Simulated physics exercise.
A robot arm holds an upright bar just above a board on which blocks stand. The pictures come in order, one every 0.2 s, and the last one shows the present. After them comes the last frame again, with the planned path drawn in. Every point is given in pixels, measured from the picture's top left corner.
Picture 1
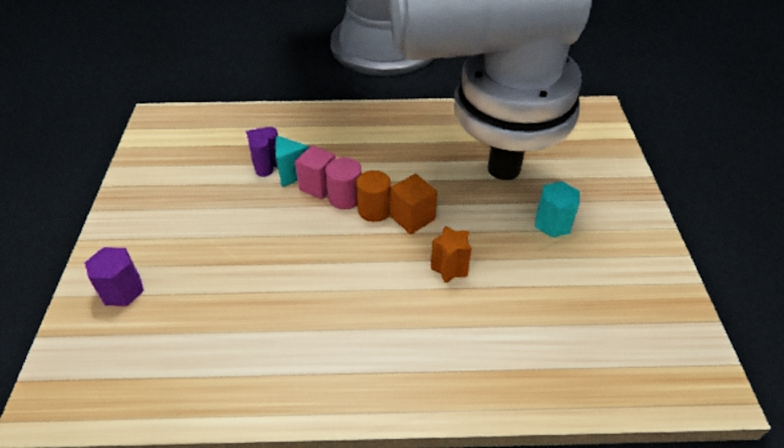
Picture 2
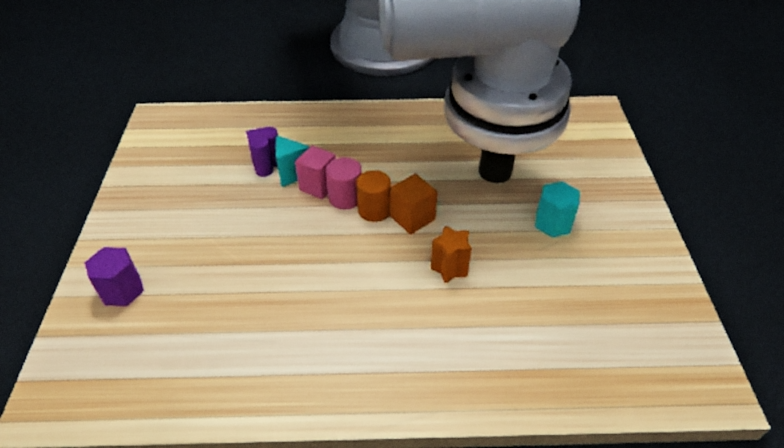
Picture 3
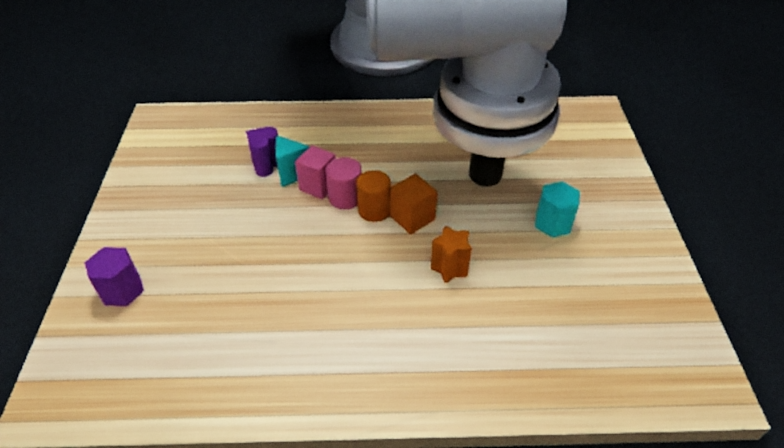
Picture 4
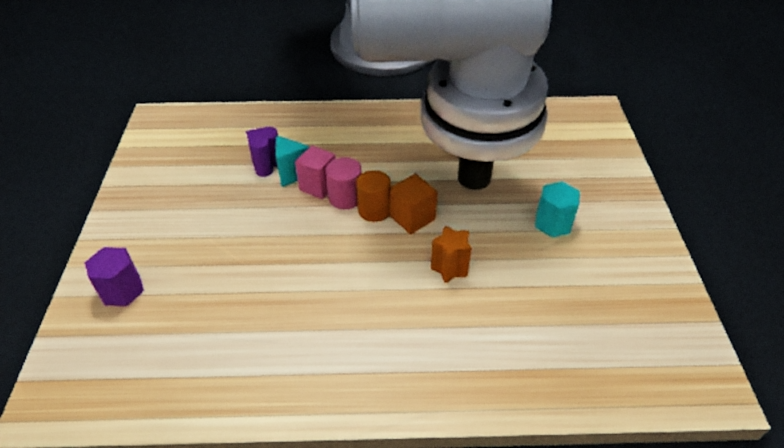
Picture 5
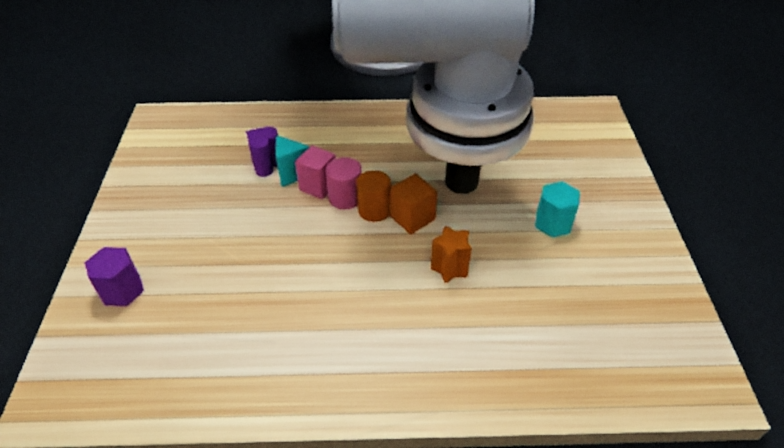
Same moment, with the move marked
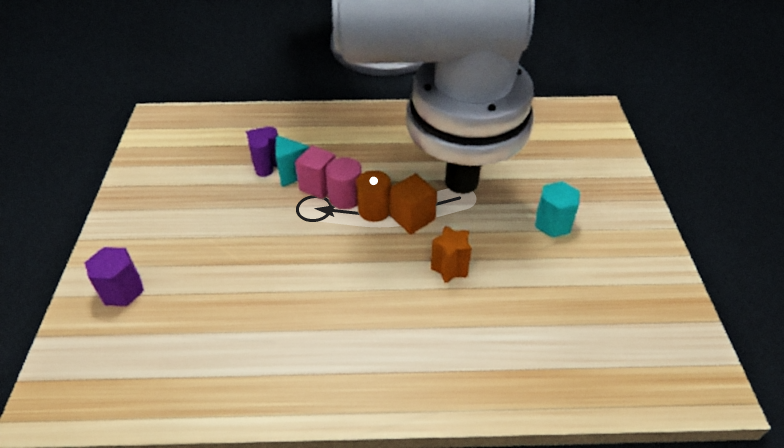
A robot arm holds a dark upright bar over the upper right of a striped wooden board, seen from above at an angle against a black background. A diagonal row of purple, teal, pink and orange blocks crosses the upper middle, with an orange star below, a teal block right and a purple one left. The arm glides slightly left towards the viewer, while the blocks and camera stay still.
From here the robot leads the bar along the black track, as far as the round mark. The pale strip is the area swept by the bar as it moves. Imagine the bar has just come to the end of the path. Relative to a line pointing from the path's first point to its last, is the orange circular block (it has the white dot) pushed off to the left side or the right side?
The shift is to the left of that direction.
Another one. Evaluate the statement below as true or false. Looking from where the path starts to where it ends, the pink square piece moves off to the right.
It is true.
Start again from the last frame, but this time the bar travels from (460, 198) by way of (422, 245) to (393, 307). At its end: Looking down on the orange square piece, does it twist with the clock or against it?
Rotation: Clockwise.
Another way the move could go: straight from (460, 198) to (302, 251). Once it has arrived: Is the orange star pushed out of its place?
No.
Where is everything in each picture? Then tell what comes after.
Lower end of the bar (504, 170), tops of blocks, purple heart (261, 136), pink square piece (315, 157), pink circular block (343, 168), orange circular block (374, 181), orange square piece (414, 188), in the first frame.
Bar (495, 172), blocks as before, in the second frame.
Bar (485, 175), blocks as before, in the third frame.
Bar (474, 179), blocks as before, in the fourth frame.
Bar (462, 182), purple heart (261, 136), pink square piece (315, 157), pink circular block (343, 168), orange circular block (374, 181), orange square piece (414, 188), in the fifth frame.
The drawn path runs from (460, 198) by way of (414, 210) and (364, 214) to (314, 208); the dot is on the orange circular block.
On the path given first. One third of the way, bar (413, 195); orange square piece (394, 202), turned 15° anticlockwise.
Two thirds of the way, bar (363, 198); purple heart (257, 133), turned 25° anticlockwise; pink square piece (306, 148), turned 15° clockwise; pink circular block (311, 173); orange circular block (328, 194); orange square piece (379, 211), turned 50° anticlockwise.
At the end, bar (312, 193); purple heart (257, 133), turned 30° anticlockwise; pink square piece (305, 148), turned 15° clockwise; pink circular block (279, 170); orange circular block (293, 202); orange square piece (379, 211), turned 50° anticlockwise.
